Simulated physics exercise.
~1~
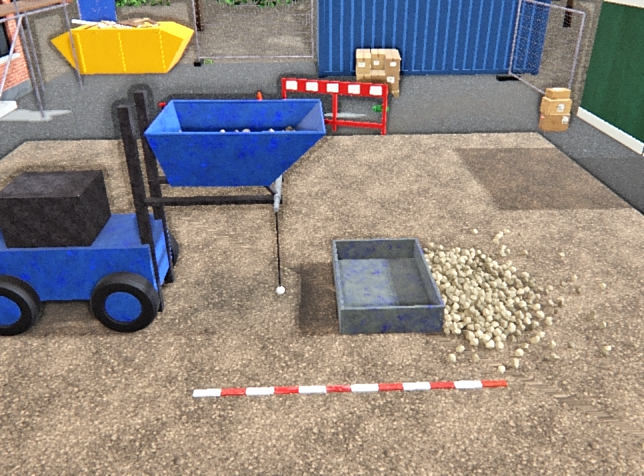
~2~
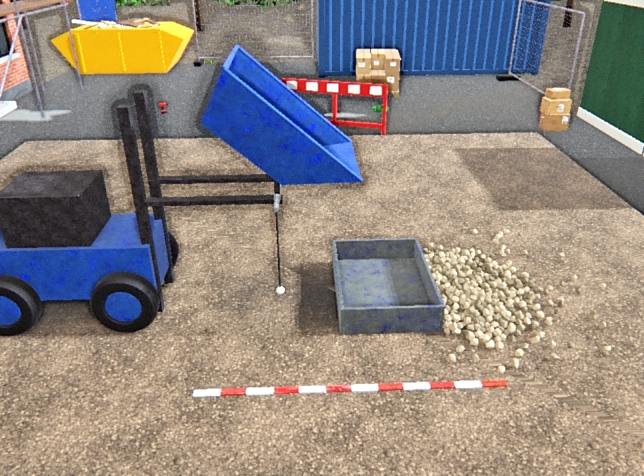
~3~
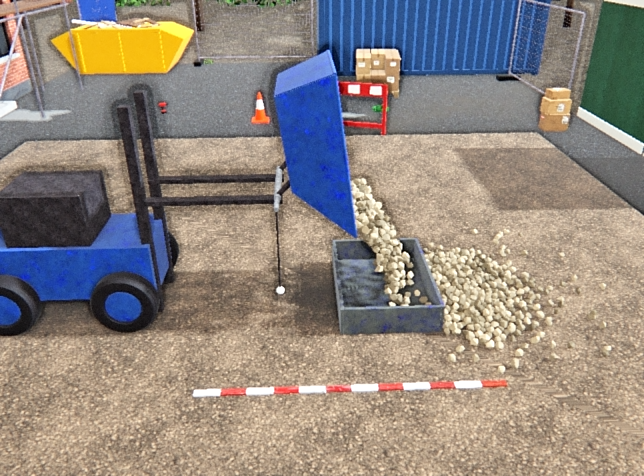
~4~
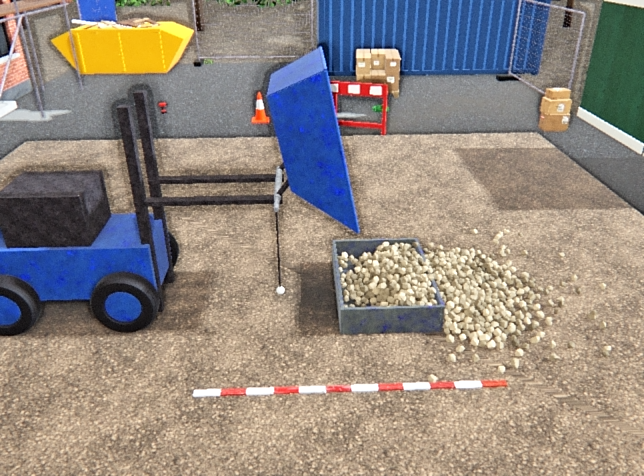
A blue skip full of pale stones is held up by a blue and black forklift-like machine at the left of a gravelly building yard, seen from above and in front. Below and to the right sits an open grey bin, with loose stones heaped against its far right side and a red and white striped pole in front. The skip tips forward to the right, steeper and steeper, until it stands nearly upright. Stones pour from its lower lip into the bin. By the end the bin is heaped with stones, while the skip stays steeply tilted above it.
